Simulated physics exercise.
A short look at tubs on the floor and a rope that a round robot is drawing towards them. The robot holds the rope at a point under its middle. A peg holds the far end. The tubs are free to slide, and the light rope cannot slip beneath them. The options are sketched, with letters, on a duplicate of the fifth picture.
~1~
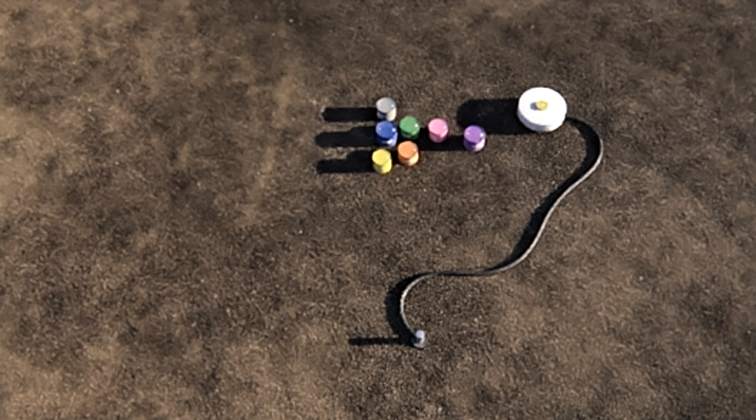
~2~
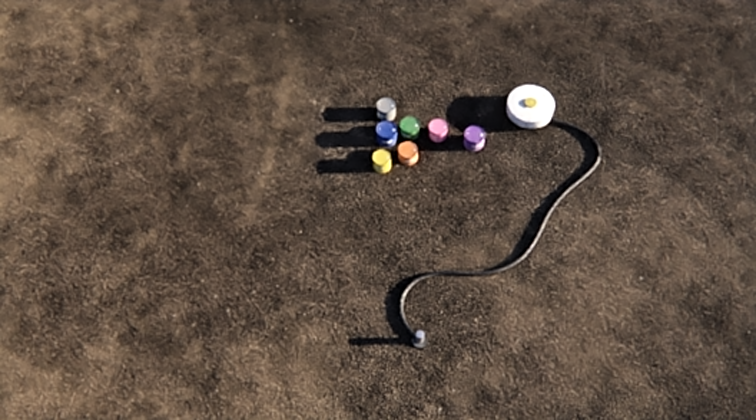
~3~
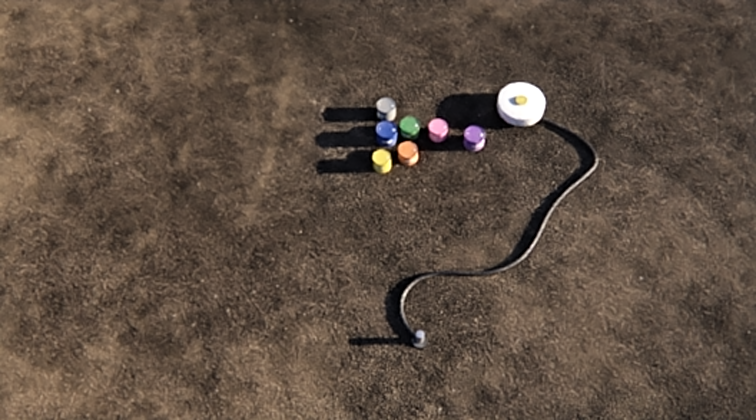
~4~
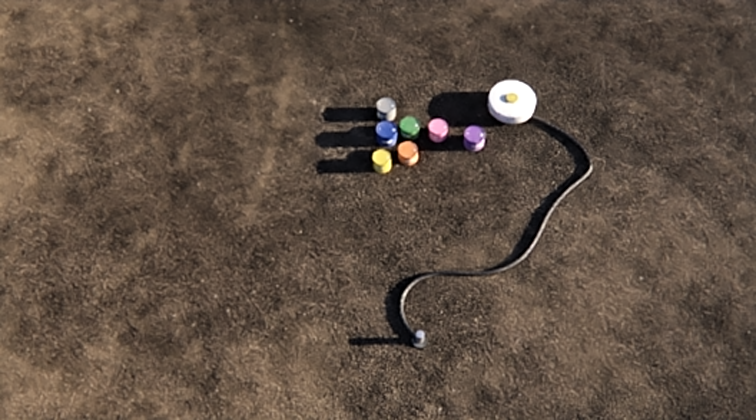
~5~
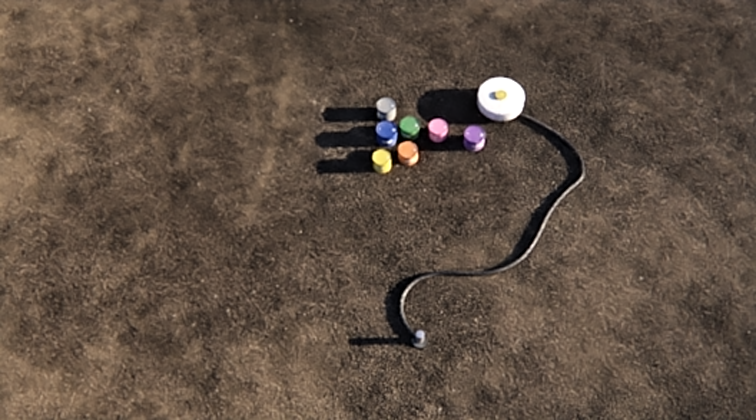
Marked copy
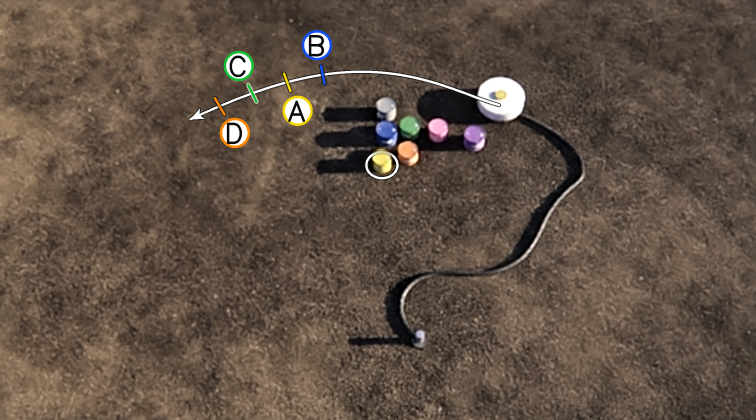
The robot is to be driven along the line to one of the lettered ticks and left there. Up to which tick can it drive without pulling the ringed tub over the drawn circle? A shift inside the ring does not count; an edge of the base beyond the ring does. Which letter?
Up to mark C.
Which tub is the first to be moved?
The purple one.
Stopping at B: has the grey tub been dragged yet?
By then, no.
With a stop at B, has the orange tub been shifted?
By then, no.
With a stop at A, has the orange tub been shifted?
By then, no.
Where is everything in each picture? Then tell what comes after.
The first picture shows grey tub (386, 110); purple tub (474, 138); yellow tub (382, 161).
The second picture shows robot (530, 108); peg (420, 337).
The third picture shows robot (521, 105); pink tub (438, 131).
The fourth picture shows robot (511, 103); orange tub (408, 153).
The fifth picture shows robot (500, 100); purple tub (474, 138); yellow tub (382, 161); peg (420, 337).
On the marked copy, A at (287, 82); B at (323, 75); C at (252, 93); D at (220, 106); the ring at (382, 165); the route from (499, 105) via (344, 72) to (190, 119).
Taking C. A third of the way, robot (415, 72); yellow tub (382, 161).
Two thirds of the way, robot (326, 69); purple tub (471, 139); yellow tub (382, 161).
When it is over, robot (251, 88); green tub (400, 131); pink tub (414, 142); blue tub (382, 137); orange tub (402, 154); grey tub (377, 122); purple tub (422, 157); yellow tub (382, 161); the yellow tub is still in its ring.
As for the rest, A is safe but short; B is safe but short; D drags the ringed tub to (366, 168).
